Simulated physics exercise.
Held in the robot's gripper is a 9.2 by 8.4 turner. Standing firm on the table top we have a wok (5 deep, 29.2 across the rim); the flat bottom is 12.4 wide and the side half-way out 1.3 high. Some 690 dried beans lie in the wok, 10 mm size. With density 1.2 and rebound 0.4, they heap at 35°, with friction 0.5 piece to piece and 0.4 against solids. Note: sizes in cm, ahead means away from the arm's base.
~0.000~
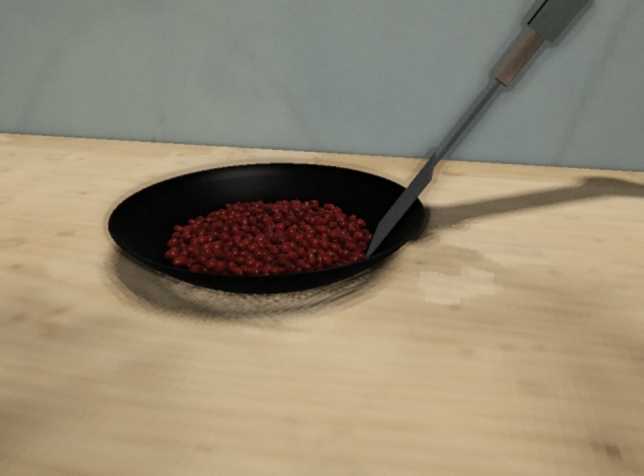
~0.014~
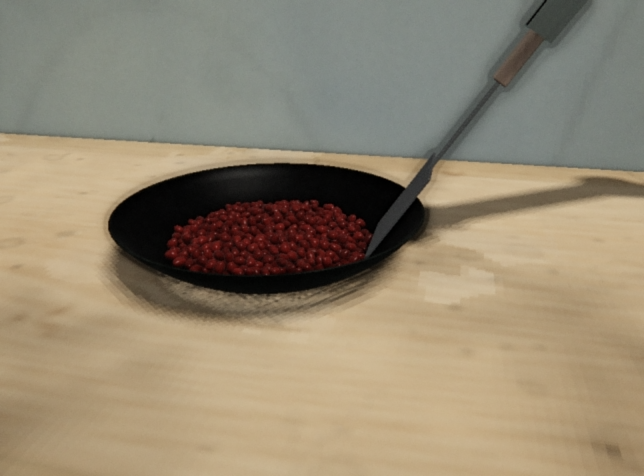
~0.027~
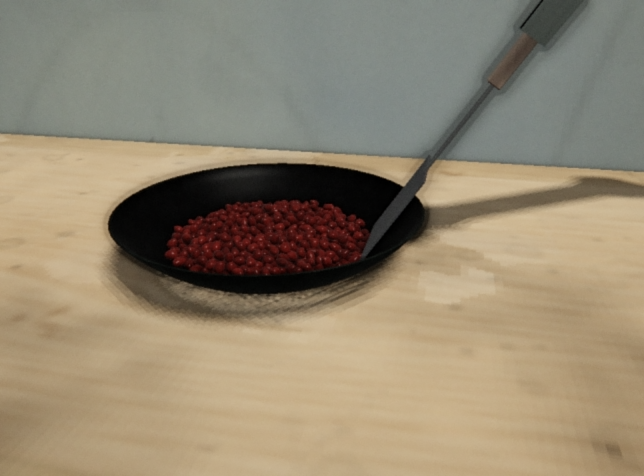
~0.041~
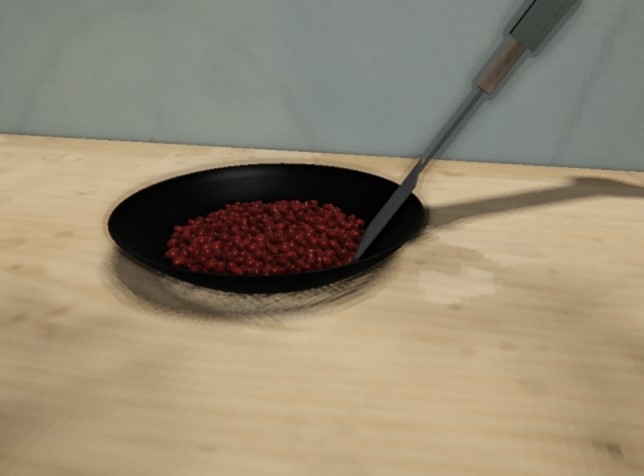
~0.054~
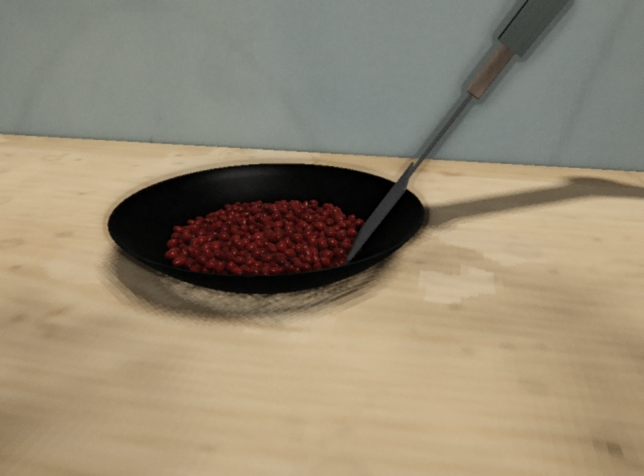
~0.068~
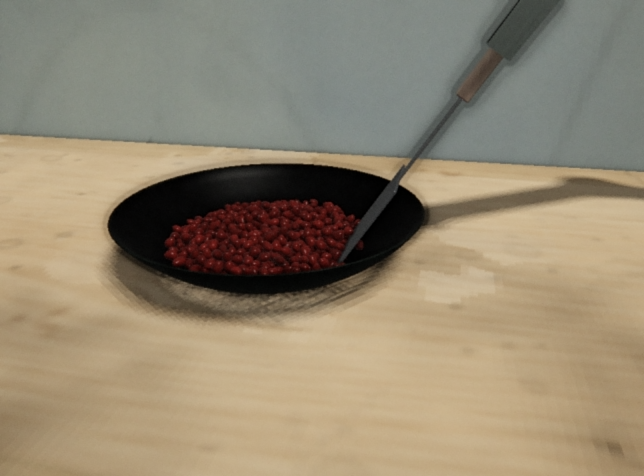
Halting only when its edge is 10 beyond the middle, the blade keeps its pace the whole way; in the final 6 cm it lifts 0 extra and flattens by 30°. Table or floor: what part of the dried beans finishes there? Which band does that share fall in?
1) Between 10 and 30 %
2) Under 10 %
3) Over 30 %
Option 1: Between 10 and 30 %.
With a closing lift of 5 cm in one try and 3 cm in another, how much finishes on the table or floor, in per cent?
10 and 15 %.
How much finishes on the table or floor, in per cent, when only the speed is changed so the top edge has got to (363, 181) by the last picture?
Expect some 35 per cent there.
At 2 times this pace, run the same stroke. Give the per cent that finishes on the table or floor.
35 %.
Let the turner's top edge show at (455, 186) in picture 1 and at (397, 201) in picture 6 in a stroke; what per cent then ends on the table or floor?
Near 25 in a hundred.
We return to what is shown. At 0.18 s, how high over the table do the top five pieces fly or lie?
I'd say close to 7 cm on average.
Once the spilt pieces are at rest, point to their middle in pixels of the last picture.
In the last view, it's around (101, 233).
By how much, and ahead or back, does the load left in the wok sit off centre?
Roughly 5.5 cm ahead of the centre.
By 0.18 s, sloping 57°, highest piece 14 above the table; 689 in the wok, 2 on the blade or in flight.
By 0.29 s, sloping 49°, highest piece 22 above the table; 683 in the wok, 8 on the blade or in flight.
By 0.55 s, sloping 27°, highest piece 6 above the table; 556 in the wok, 134 on the table or floor, 1 on the blade or in flight.
By 1.60 s, sloping 27°, highest piece 6 above the table; 553 in the wok, 138 on the table or floor.
Final count, 553 in the wok, 138 on the table or floor. That is 20 % on the table or floor.
